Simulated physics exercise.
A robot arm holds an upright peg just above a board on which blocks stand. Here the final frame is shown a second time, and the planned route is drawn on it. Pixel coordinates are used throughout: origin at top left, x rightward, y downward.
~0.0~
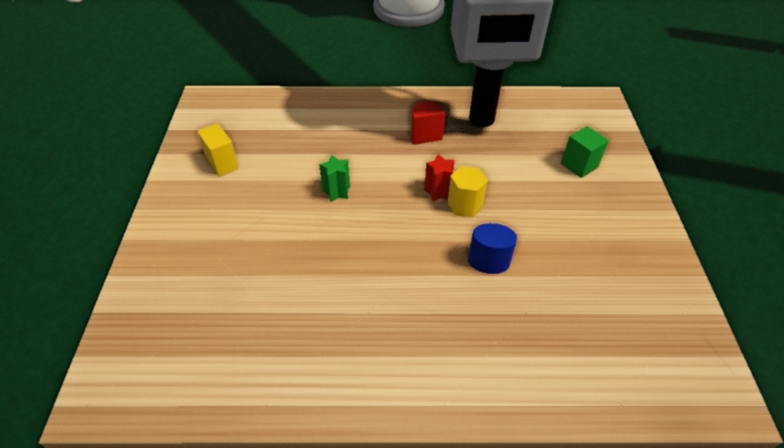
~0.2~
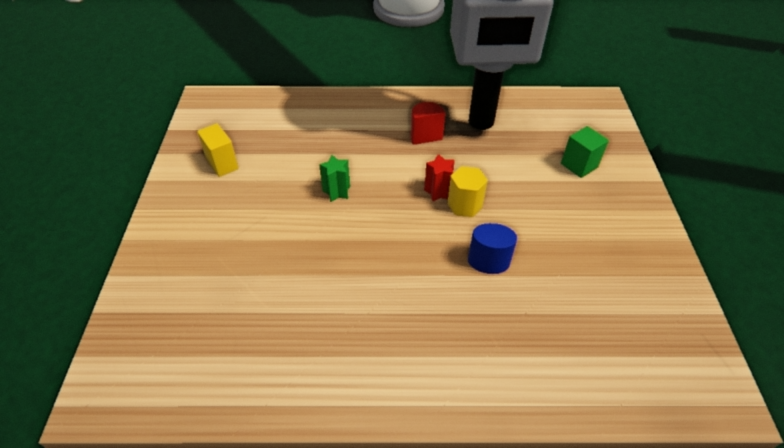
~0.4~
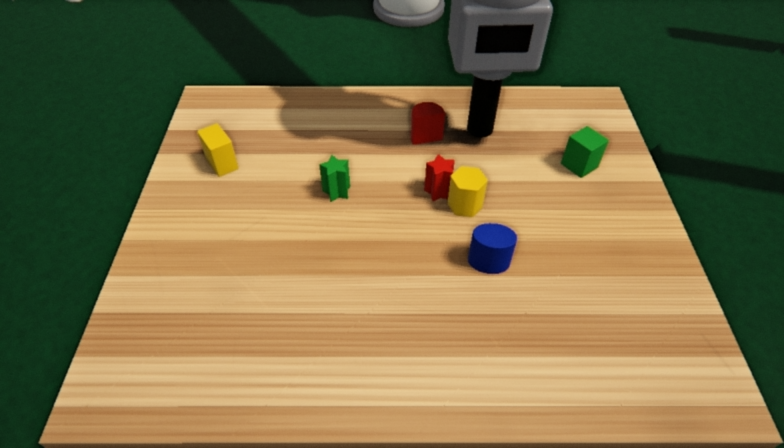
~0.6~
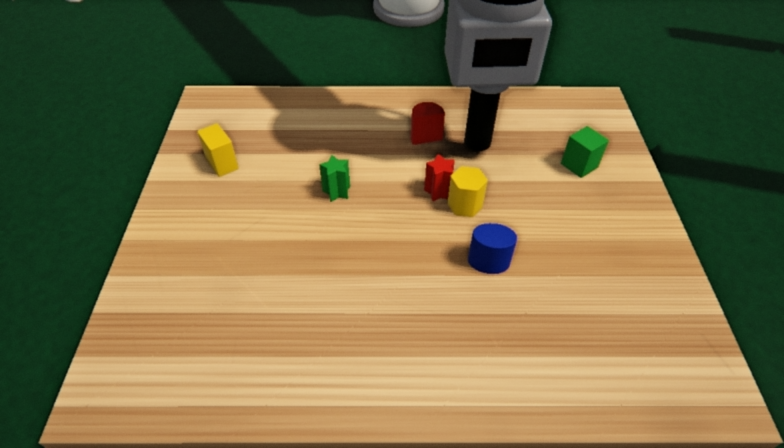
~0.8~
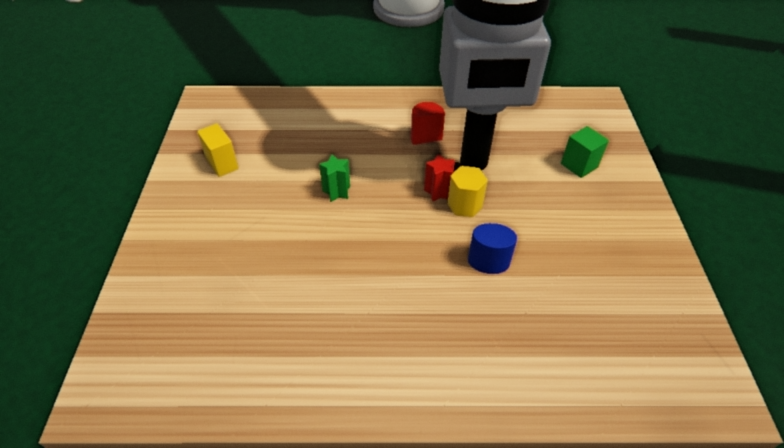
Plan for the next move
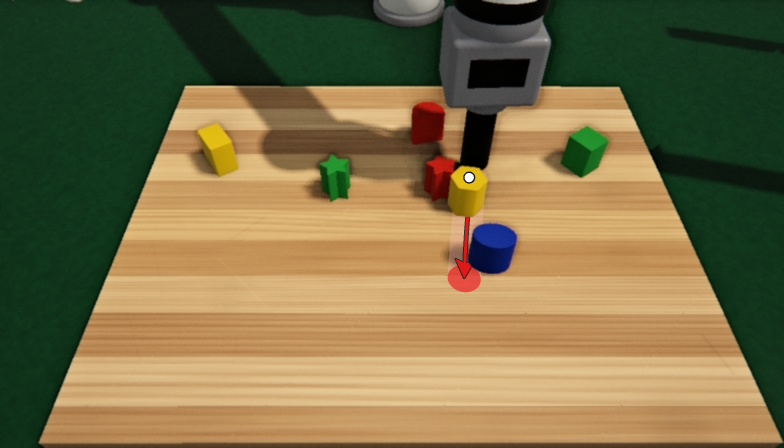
A robot arm with a black peg moved slowly down the board from near its top edge, coming up close behind the yellow hexagon and red star, while the colored blocks all stayed still.
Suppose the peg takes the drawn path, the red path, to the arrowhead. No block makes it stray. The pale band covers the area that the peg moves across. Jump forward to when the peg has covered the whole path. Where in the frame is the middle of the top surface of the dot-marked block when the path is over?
Its top middle will sit at (433, 258).
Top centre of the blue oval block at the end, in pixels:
The centre of its top will be at (504, 253).
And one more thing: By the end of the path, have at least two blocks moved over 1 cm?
I expect so.
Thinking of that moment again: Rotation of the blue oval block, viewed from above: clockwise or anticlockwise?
It goes round opposite to clock hands.
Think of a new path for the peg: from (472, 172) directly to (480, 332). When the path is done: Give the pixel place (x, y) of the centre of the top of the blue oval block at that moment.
The answer is (521, 278).
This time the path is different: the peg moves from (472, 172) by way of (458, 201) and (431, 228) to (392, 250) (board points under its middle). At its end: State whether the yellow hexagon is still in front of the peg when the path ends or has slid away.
Left aside or behind.
The drawn path runs straight from (472, 172) to (464, 278); the dot is on the yellow hexagon.
On the path given first. One third of the way, peg at (470, 195); yellow hexagon at (462, 198), turned 15° clockwise.
Two thirds of the way, peg at (468, 231); yellow hexagon at (448, 233), turned 50° clockwise.
At the end, peg at (466, 269); red star block not moved; yellow hexagon at (433, 258), turned 115° clockwise; blue oval block at (504, 253), turned 70° anticlockwise.
